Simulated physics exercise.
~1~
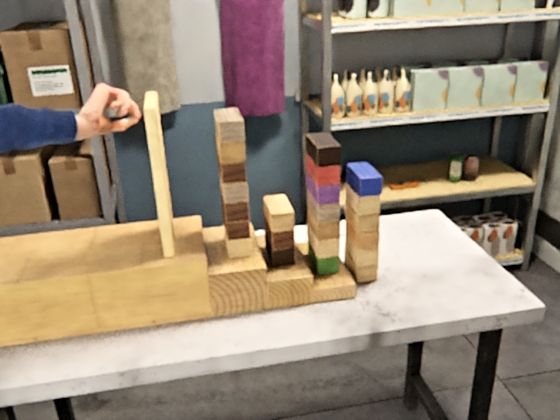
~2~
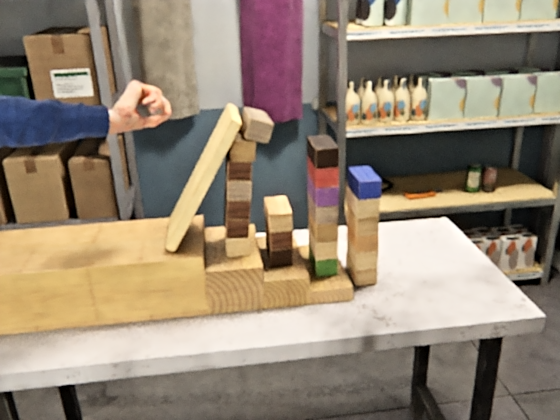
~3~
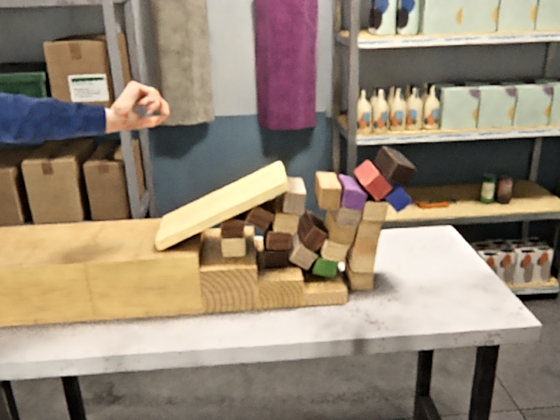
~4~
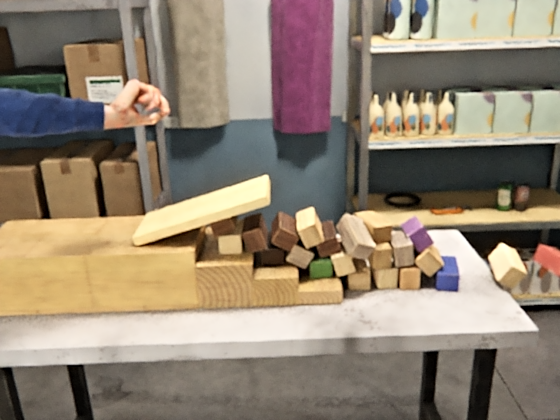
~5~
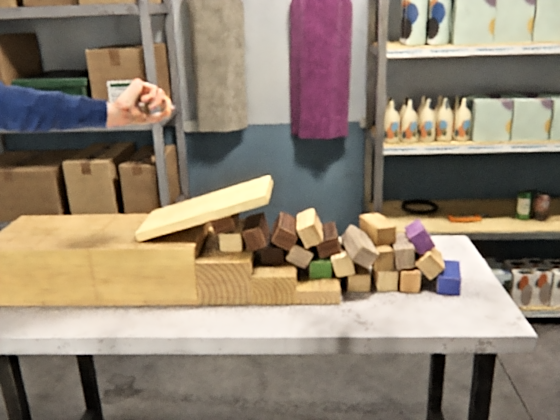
On a white table in a storage room, a hand tips an upright wooden board rightward into stacks of toy blocks on descending steps. The stacks topple right, the red block flies off the table's right side, and the rest settle in a heap with the board leaning on the blocks.
